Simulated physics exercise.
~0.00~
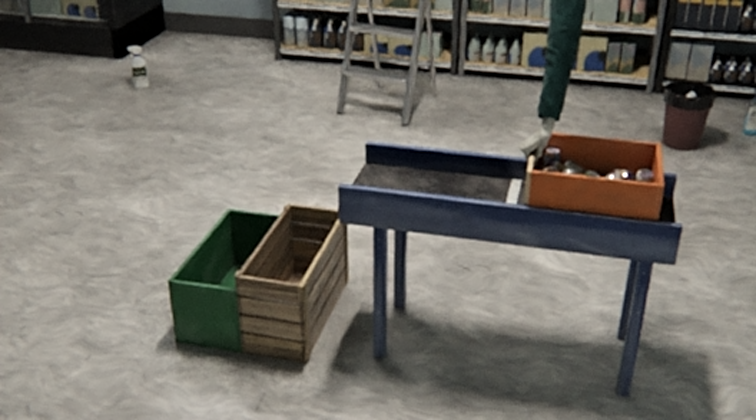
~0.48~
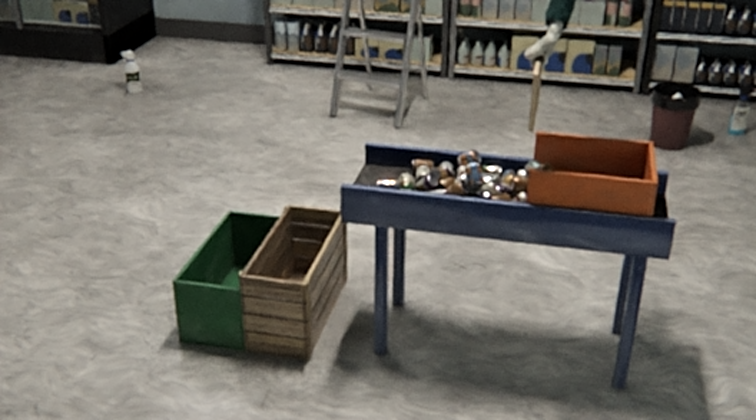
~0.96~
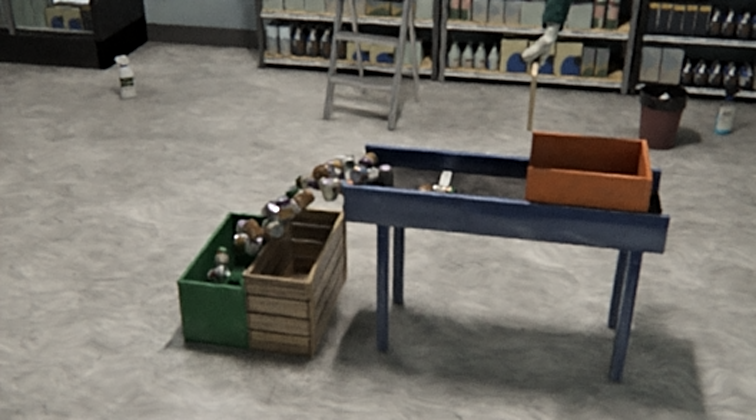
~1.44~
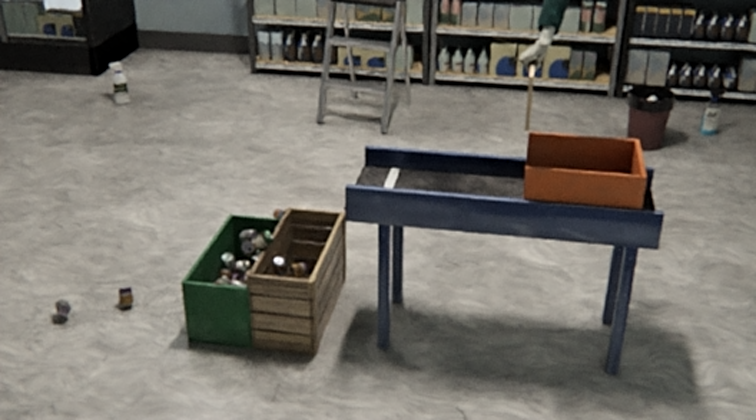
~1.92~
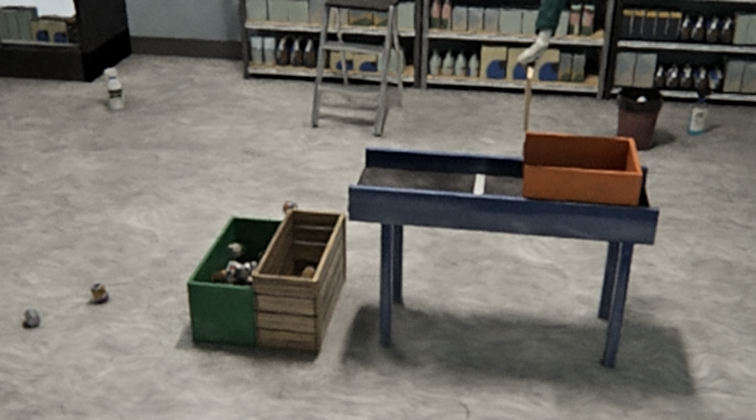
In a shop, a gloved hand lifted the gate of an orange pen, and a belt carried little cans left and spilled them off its end, most landing in a green box, some in a wooden tote and a few on the floor.
